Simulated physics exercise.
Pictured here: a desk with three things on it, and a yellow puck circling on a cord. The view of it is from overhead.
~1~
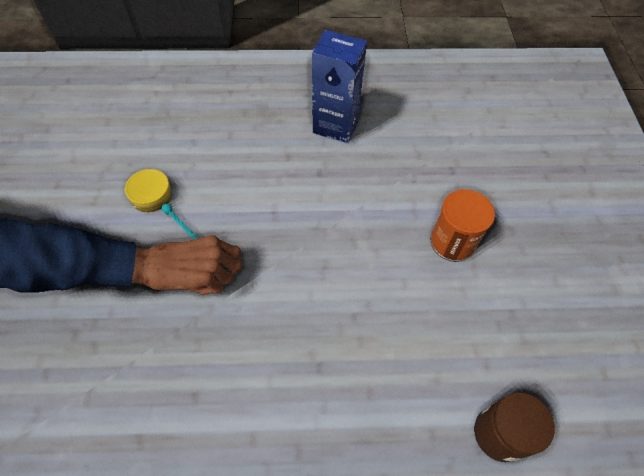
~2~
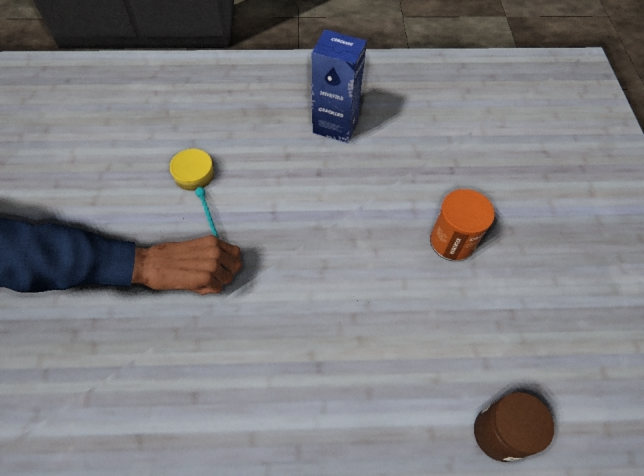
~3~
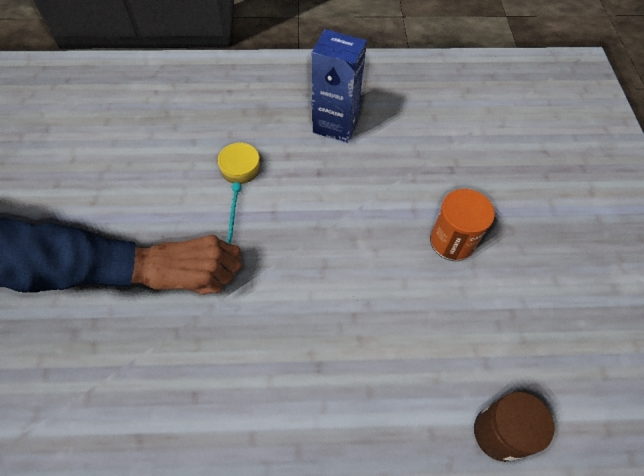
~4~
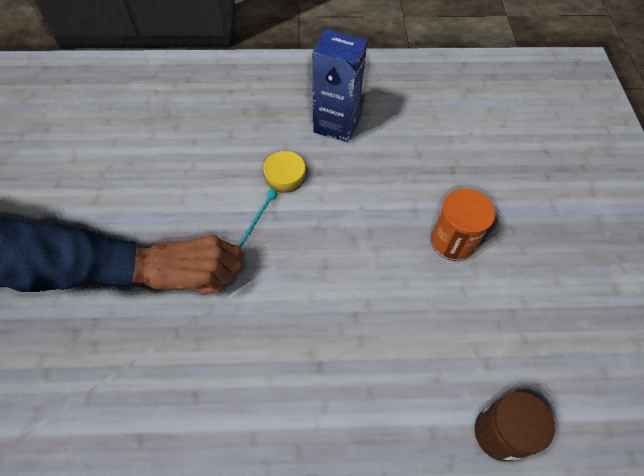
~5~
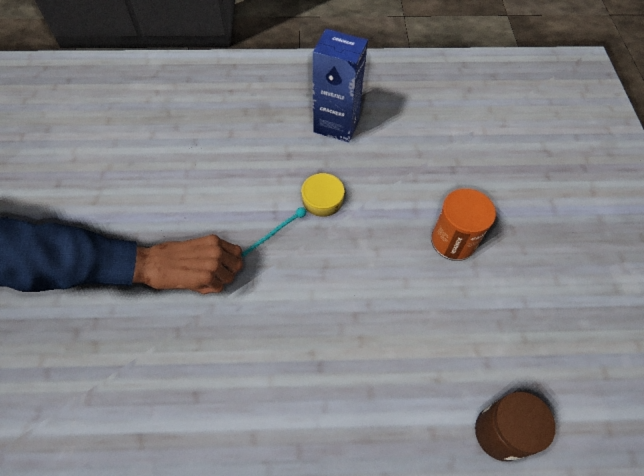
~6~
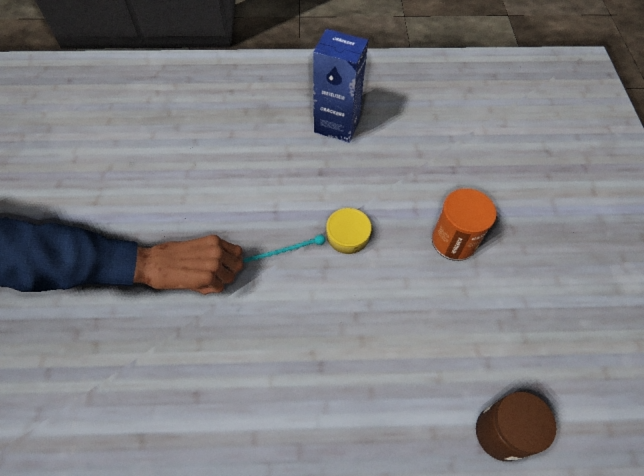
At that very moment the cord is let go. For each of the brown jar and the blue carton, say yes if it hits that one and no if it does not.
Brown jar: No; blue carton: No.
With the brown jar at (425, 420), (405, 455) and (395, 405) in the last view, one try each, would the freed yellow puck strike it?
Try 1: Contact; try 2: Contact; try 3: Contact.
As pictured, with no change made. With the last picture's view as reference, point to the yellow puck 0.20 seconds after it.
At that time it is at about pixel (401, 447).
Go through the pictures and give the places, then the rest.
Yellow puck (147, 186); brown jar (525, 422); blue carton (340, 46); orange tin (469, 210), in the first frame.
Yellow puck (191, 165), in the second frame.
Yellow puck (238, 158), in the third frame.
Yellow puck (284, 167), in the fourth frame.
Yellow puck (323, 190), in the fifth frame.
Yellow puck (349, 226); brown jar (527, 421); blue carton (341, 45); orange tin (470, 209); going round clockwise, in the sixth frame.
Then, 0.08 s after the last picture, puck near (371, 320).
Then, 0.20 s after the last picture, puck near (401, 447).
At rest, puck out of view. The brown jar stays untouched and the blue carton remains clear.
